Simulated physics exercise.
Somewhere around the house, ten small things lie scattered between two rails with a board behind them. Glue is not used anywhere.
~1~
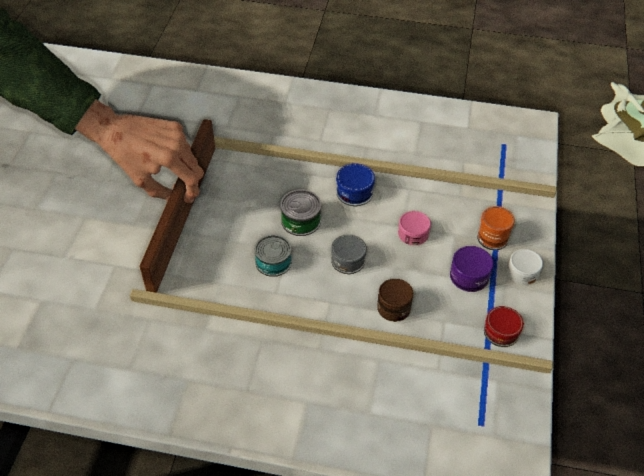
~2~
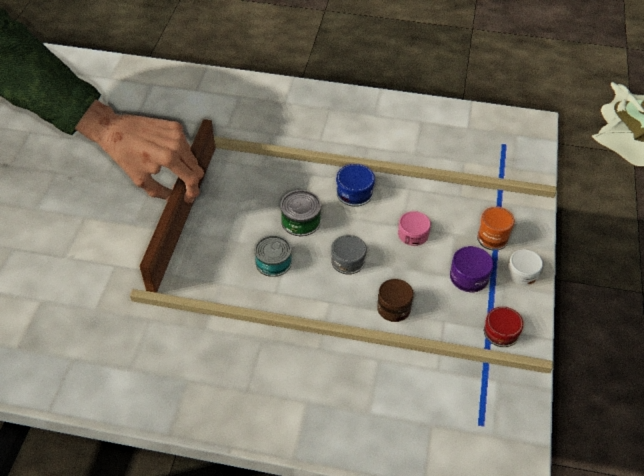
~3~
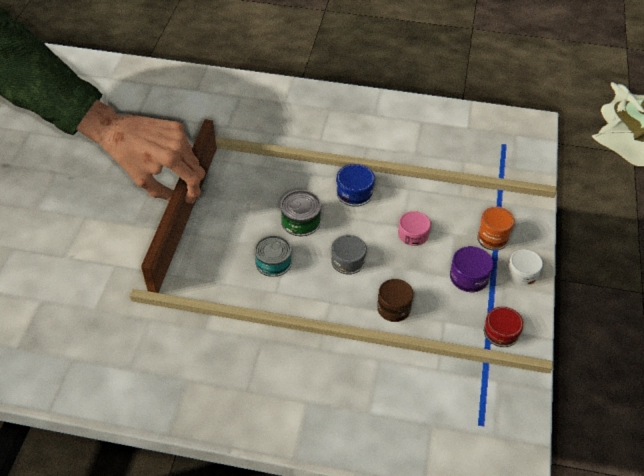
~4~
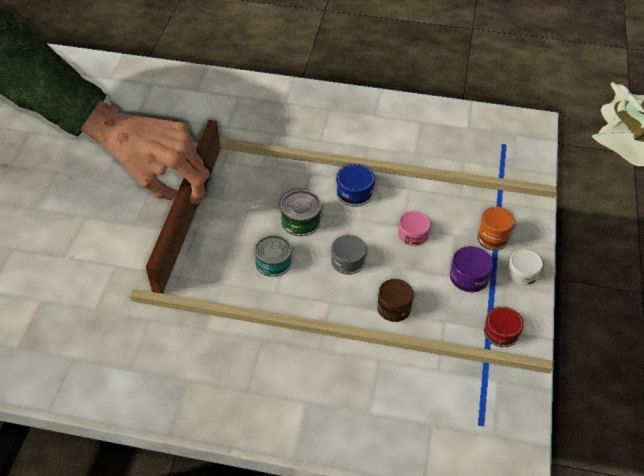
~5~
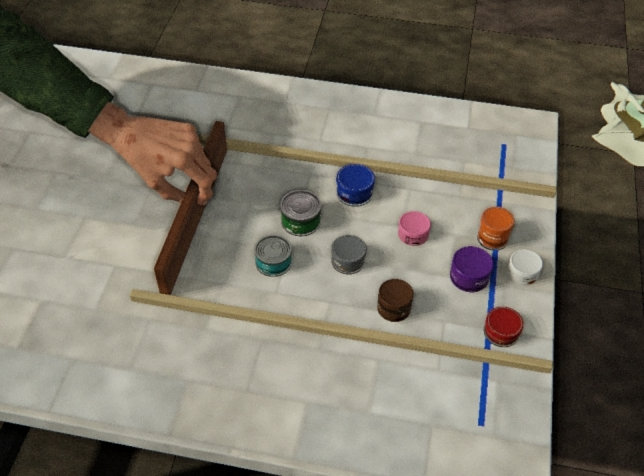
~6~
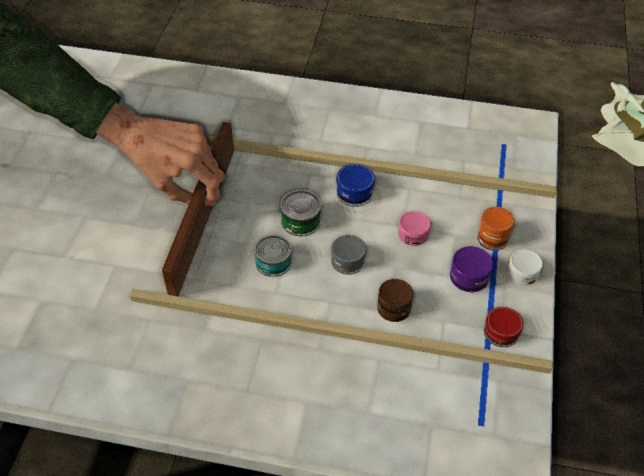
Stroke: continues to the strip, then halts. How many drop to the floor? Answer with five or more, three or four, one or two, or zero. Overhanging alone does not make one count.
The count that falls is one or two.
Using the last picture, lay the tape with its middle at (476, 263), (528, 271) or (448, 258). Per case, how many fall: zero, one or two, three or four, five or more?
The falls would be 1 or 2; at least five; none at all.
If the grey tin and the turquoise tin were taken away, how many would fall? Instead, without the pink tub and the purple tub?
In order, the numbers are 1 and 0.
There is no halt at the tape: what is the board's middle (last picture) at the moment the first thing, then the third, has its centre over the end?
It sits around (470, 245) and after that around (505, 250).
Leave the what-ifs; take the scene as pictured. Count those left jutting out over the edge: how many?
Answer: 4.
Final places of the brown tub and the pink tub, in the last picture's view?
Looks like one lands around (508, 330), and the other around (546, 232).
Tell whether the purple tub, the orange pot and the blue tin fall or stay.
Each one in turn: The purple tub is spared, the orange pot is not spared, the blue tin is spared.
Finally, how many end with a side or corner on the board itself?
In total, 5.
Early on, none off yet; white tub at rest near (525, 268); red tin at rest near (503, 327); orange pot at rest near (495, 229).
Finally, the number that fall off is one or two; lost, orange pot.
